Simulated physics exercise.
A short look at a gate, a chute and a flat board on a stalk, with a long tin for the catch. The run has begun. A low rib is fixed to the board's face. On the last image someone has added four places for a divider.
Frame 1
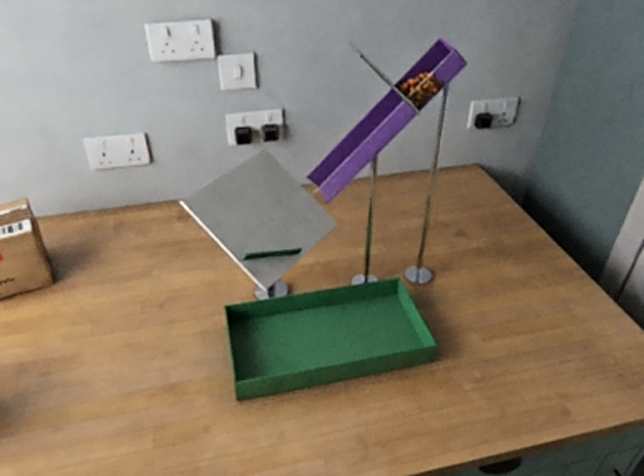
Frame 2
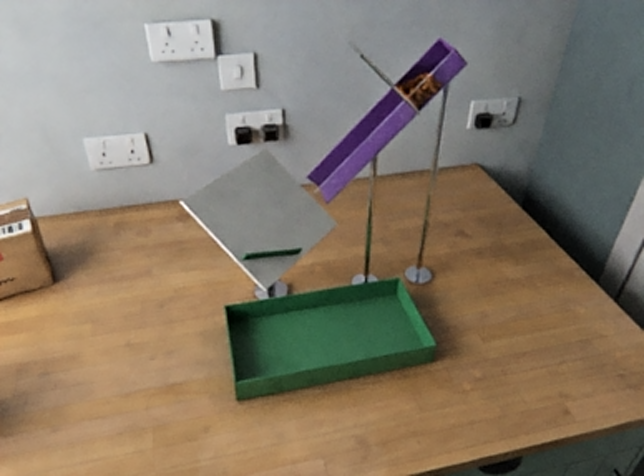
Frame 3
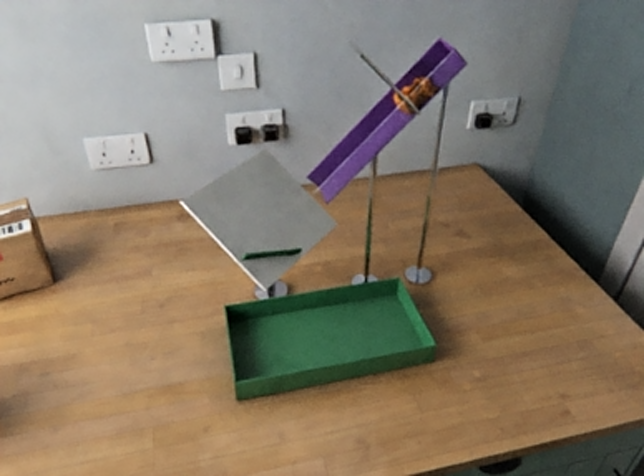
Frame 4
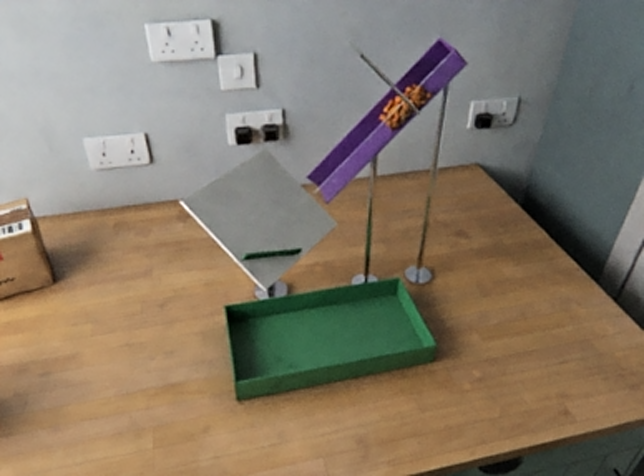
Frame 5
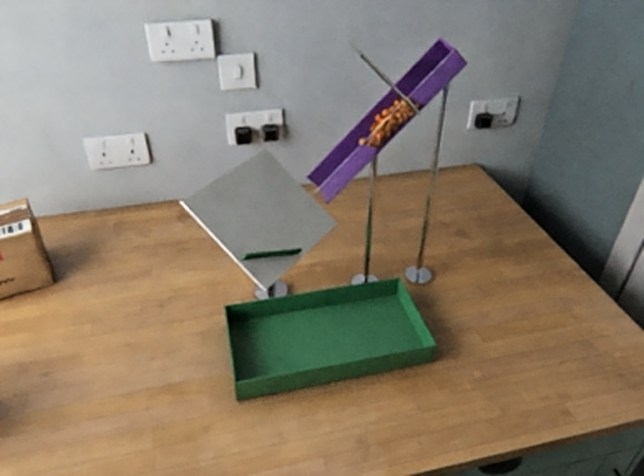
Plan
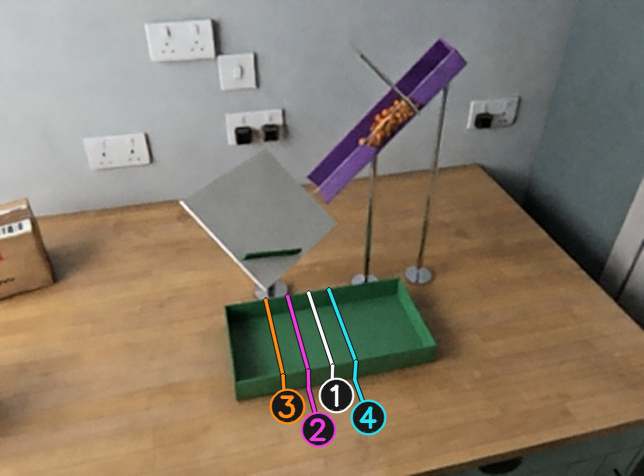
On a wooden worktop against a grey wall, small orange-brown pieces sit bunched near the top of a sloping purple chute, above a tilted grey board and an empty green tray. The pieces slide down and leftward past the thin rod, spreading into a longer cluster partway along the chute.
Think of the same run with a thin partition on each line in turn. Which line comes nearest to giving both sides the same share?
I would pick line 4.
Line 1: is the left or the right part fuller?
The right side.
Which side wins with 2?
The right side.
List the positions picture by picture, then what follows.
In the first frame, load behind the gate at (420, 88), bits of cat kibble; lip of the chute at (323, 195), sloping fairly steeply.
In the second frame, middle of the board at (266, 213), tilted fairly steeply; middle of its low edge at (305, 255); of its high edge at (227, 172).
In the third frame, front corners of the tin at (235, 383) and (436, 345), empty; front of the load at (401, 107).
In the fourth frame, middle of the load at (405, 104); its front at (382, 117), about a quarter of the way to the lip; rib from (246, 255) to (302, 249).
In the fifth frame, middle of the load at (391, 124); its front at (363, 141), about half of the way to the lip.
On the marked copy, line 1 crosses the front rim at (332, 365); line 2 crosses the front rim at (308, 369); line 3 crosses the front rim at (282, 374); line 4 crosses the front rim at (355, 360).
With 1, of what is caught, a small part on the left of the divider, nearly all on the right.
With 2, of what is caught, none on the left of the divider, all on the right.
With 3, of what is caught, none on the left of the divider, all on the right.
With 4, of what is caught, about half on the left of the divider, about half on the right.
